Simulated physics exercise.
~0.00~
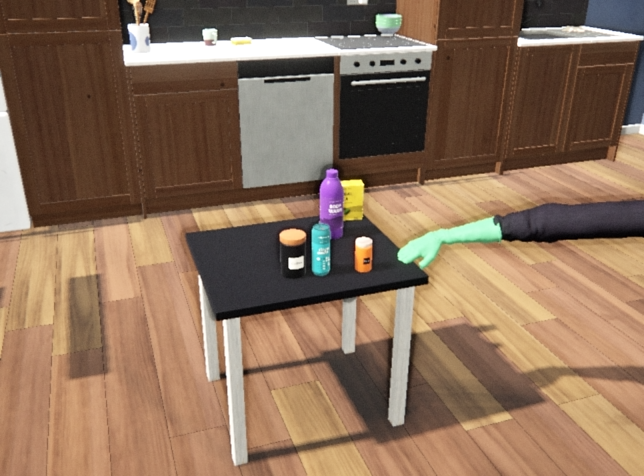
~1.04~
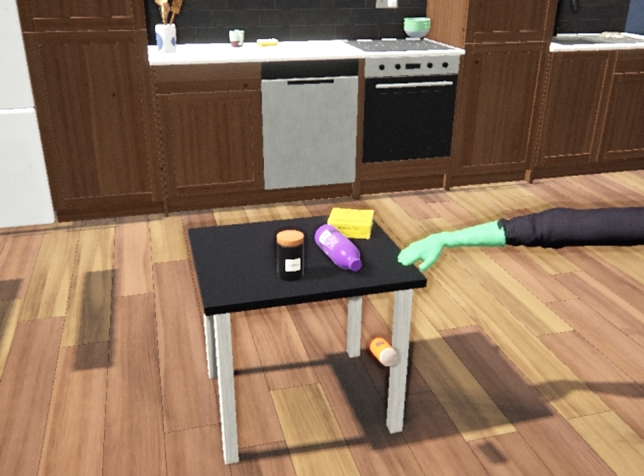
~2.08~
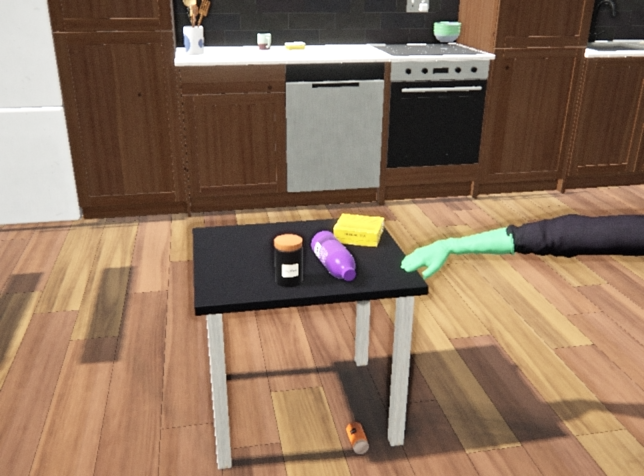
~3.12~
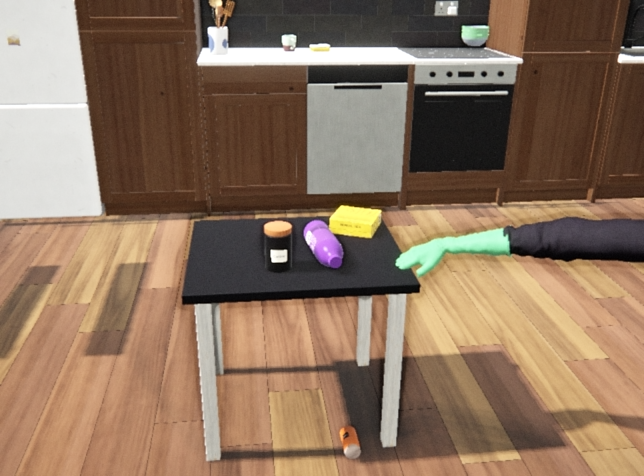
In this clip, a green-gloved hand stays beside a black-topped table as the purple bottle and yellow packet topple, the turquoise can disappears from view, and the orange shaker falls to the floor, leaving the black jar upright beside the two tipped items.
